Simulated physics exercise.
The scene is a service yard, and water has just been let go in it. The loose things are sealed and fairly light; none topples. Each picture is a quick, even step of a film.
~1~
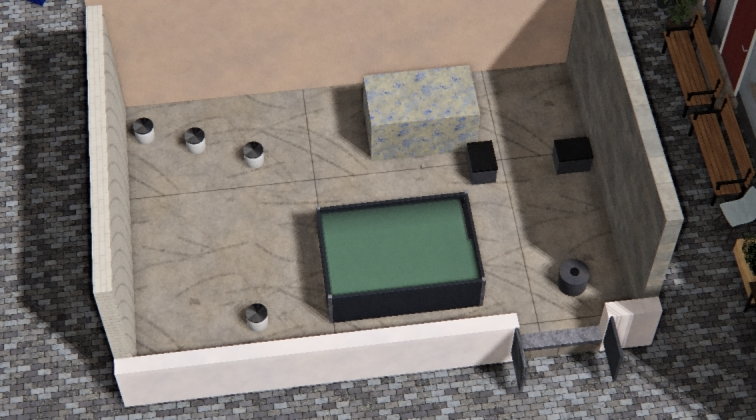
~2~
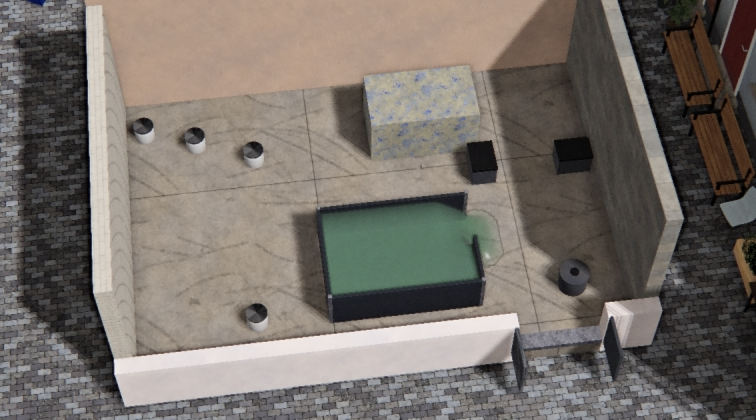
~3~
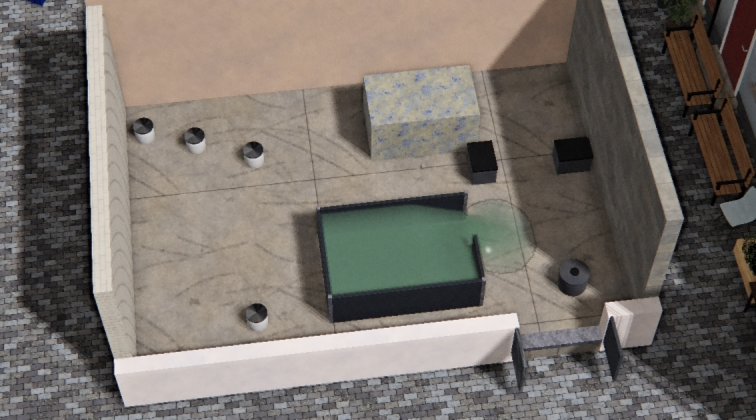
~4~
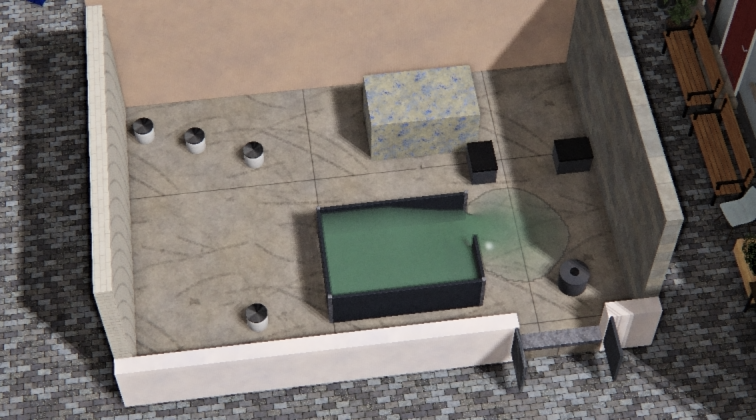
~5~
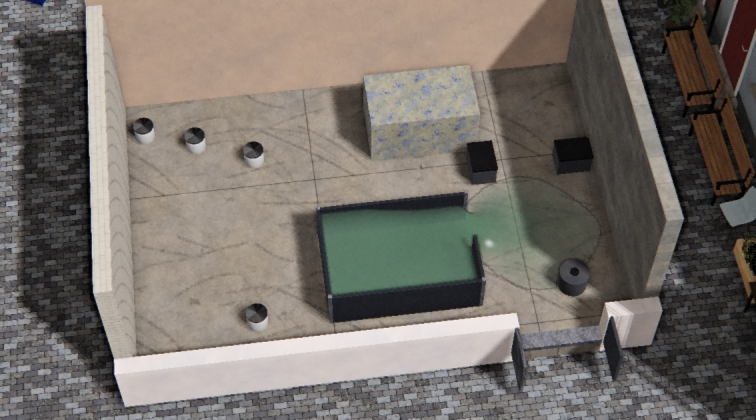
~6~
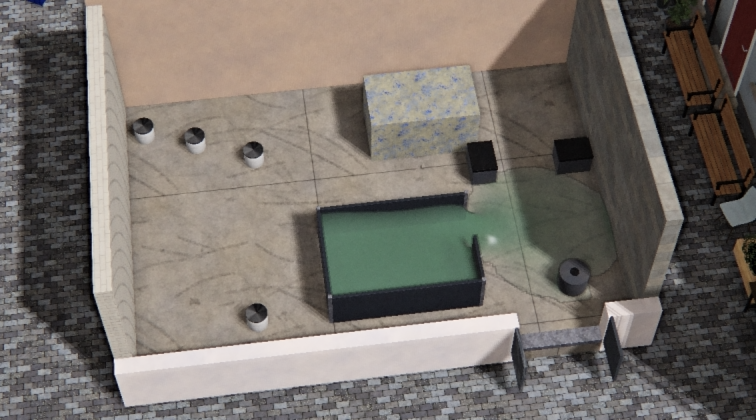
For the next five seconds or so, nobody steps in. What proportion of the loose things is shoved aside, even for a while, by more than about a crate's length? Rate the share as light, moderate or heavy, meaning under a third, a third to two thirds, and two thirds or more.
Light.
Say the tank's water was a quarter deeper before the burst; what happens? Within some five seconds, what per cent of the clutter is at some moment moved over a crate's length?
Roughly 30 in a hundred.
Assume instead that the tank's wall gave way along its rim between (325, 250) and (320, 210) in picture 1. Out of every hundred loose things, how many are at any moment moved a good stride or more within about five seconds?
Estimate: Roughly 40 per cent.
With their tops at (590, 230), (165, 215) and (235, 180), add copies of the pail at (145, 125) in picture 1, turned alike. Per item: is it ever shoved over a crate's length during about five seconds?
Shoved clear, stays put, stays put.
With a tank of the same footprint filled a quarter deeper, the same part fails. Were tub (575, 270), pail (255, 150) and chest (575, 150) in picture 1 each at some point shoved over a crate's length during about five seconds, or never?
In the order you named them: Went past the threshold, stayed within the threshold, went past the threshold.
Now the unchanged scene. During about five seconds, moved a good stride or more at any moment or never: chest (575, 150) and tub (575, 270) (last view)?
Going by the listed order, the first is beyond that distance and the second beyond that distance.
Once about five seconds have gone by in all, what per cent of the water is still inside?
Estimate: Roughly 94 %.
A moment on, 0 of 7 are well off their spots; 0 afloat.
Next, 2 of 7 are well off their spots; 1 afloat.
Later, 2 of 7 are well off their spots; 0 afloat.
In the end, 2 of 7 are well off their spots, and 2 have been at some point; 1 afloat.
